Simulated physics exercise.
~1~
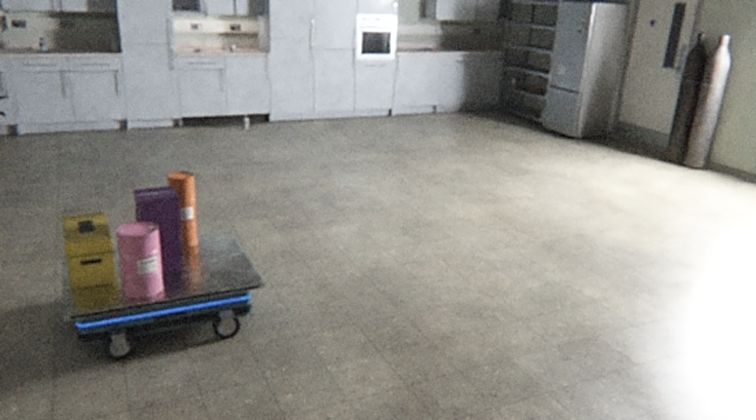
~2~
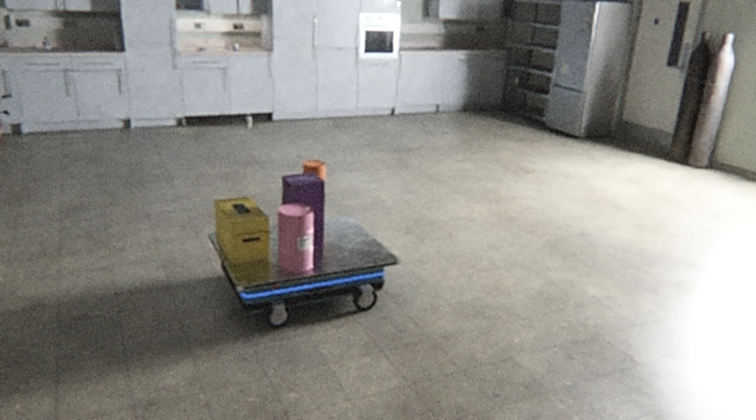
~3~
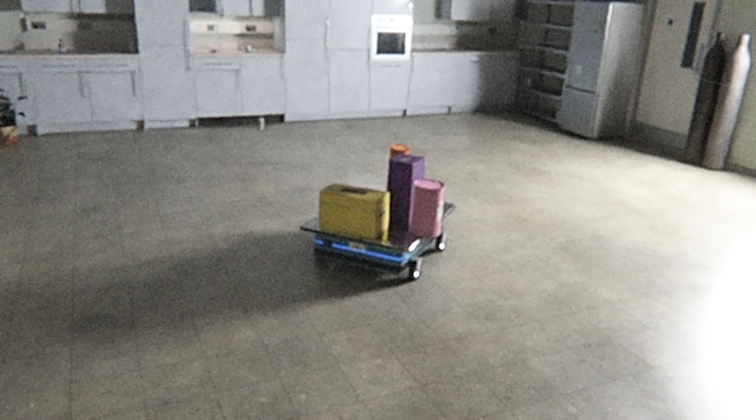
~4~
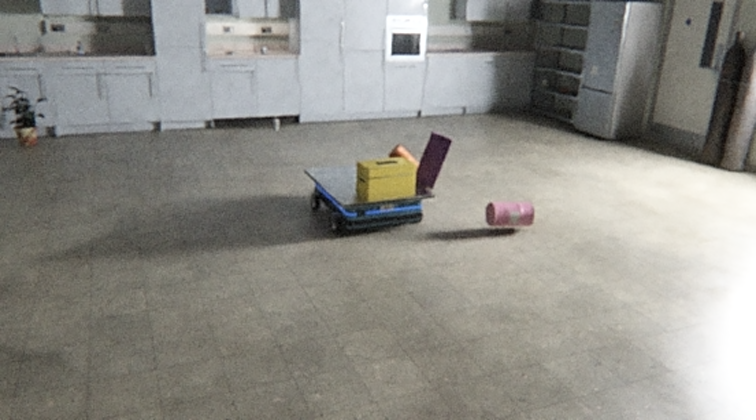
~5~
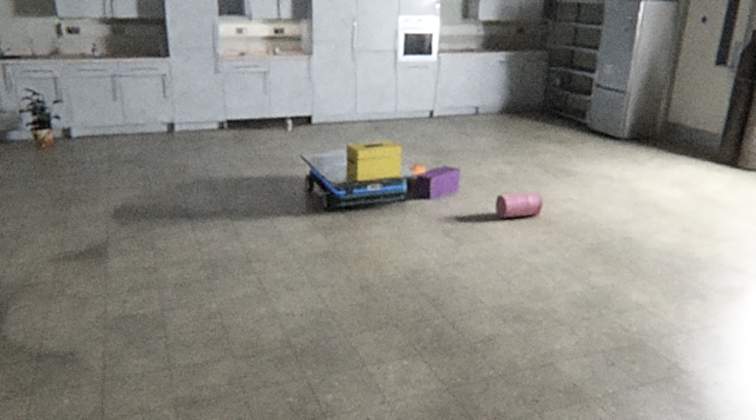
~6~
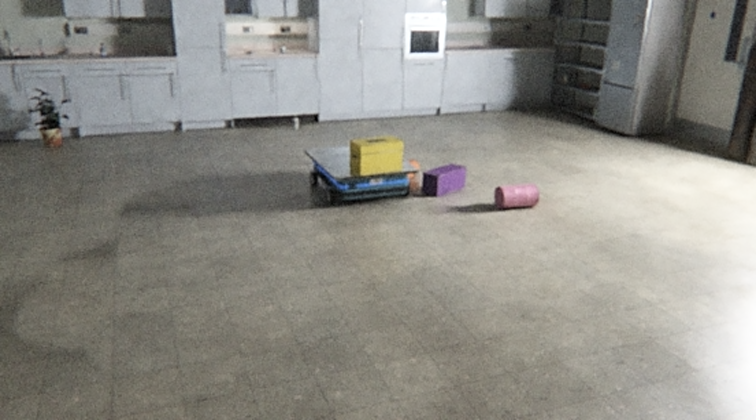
In a kitchen-like room, a turning cart spills three items, keeping only the yellow toolbox.
